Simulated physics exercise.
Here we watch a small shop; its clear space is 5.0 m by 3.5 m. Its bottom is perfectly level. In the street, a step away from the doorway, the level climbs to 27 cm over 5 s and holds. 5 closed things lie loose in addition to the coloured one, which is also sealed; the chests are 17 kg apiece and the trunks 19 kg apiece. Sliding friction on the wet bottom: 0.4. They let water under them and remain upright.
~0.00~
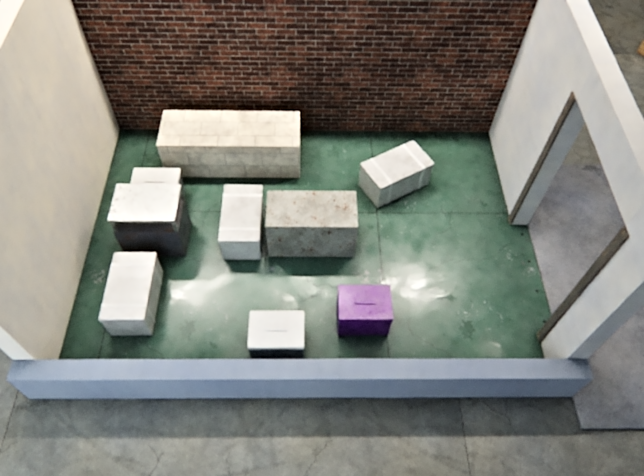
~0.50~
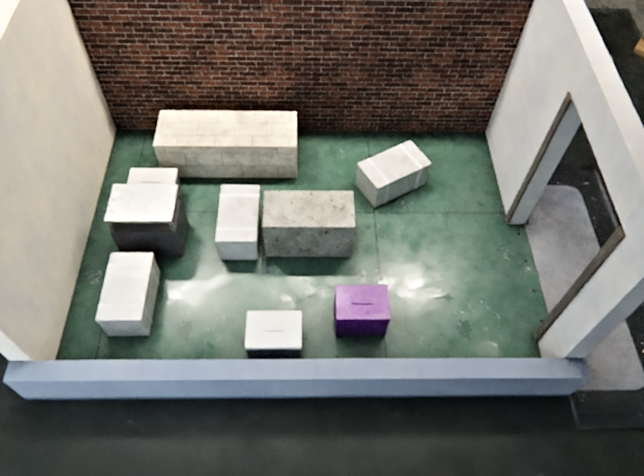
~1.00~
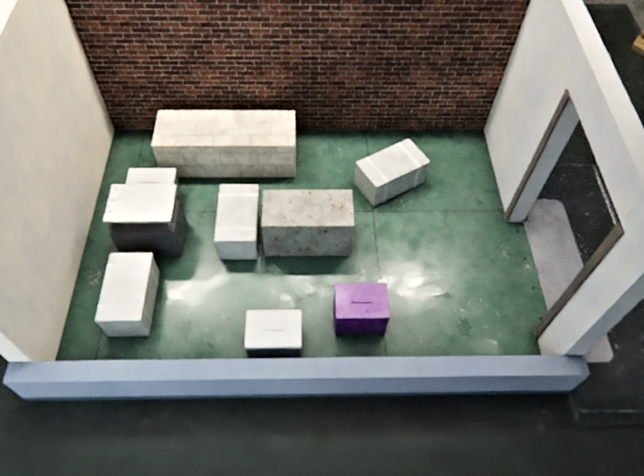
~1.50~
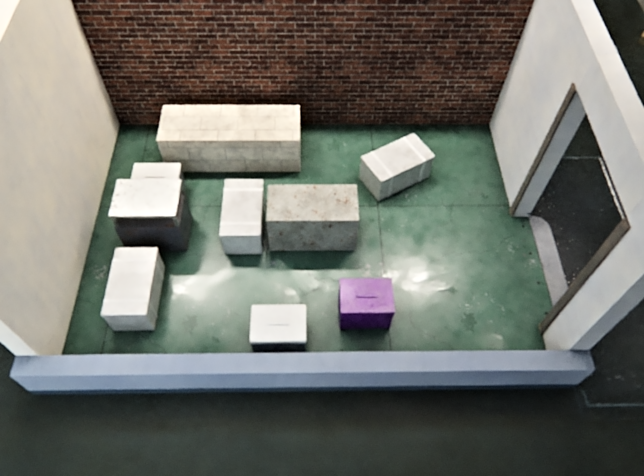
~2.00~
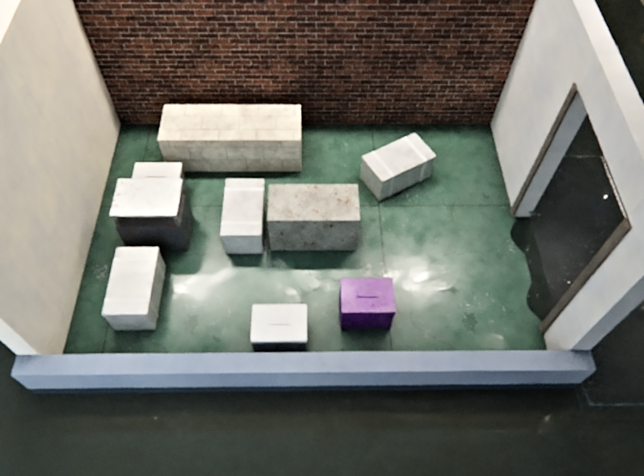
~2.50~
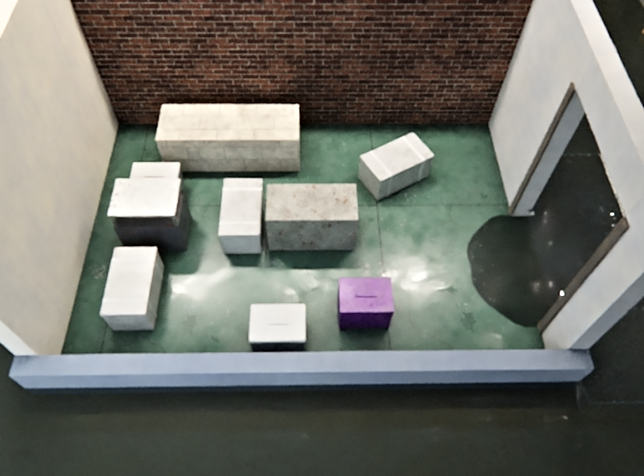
Dark water spreading over the street outside a small brick-backed shop, then creeping through the right-hand doorway onto the green floor.
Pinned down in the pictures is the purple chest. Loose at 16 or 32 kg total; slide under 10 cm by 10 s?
Winning option: None.
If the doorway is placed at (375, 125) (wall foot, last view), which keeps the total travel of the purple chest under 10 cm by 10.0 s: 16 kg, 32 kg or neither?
If so, both fall short.
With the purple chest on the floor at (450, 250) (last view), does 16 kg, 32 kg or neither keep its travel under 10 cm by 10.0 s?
Well, no option works.
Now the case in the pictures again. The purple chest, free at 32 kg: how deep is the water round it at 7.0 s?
Something like 11 centimetres.
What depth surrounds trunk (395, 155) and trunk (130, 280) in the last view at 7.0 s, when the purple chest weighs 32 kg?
First about 7 cm, second about 5 cm.
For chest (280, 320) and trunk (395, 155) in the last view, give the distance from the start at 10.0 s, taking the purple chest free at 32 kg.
140 cm and 100 cm respectively.
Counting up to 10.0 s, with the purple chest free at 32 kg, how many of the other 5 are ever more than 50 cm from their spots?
2.
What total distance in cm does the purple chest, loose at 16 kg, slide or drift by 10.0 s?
Some 300 centimetres of travel in total.
After 3.5 s the purple chest would be 0 cm from its start with 16 kg and 0 cm from its start with 32 kg; 1 cm of water round it then.
After 4.5 s the purple chest would be 2 cm from its start with 16 kg and 0 cm from its start with 32 kg; 4 cm of water round it then.
After 7.0 s the purple chest would be 143 cm from its start with 16 kg and 34 cm from its start with 32 kg; 11 cm of water round it then.
After 10.0 s the purple chest would be 191 cm from its start with 16 kg and 167 cm from its start with 32 kg; 16 cm of water round it then.
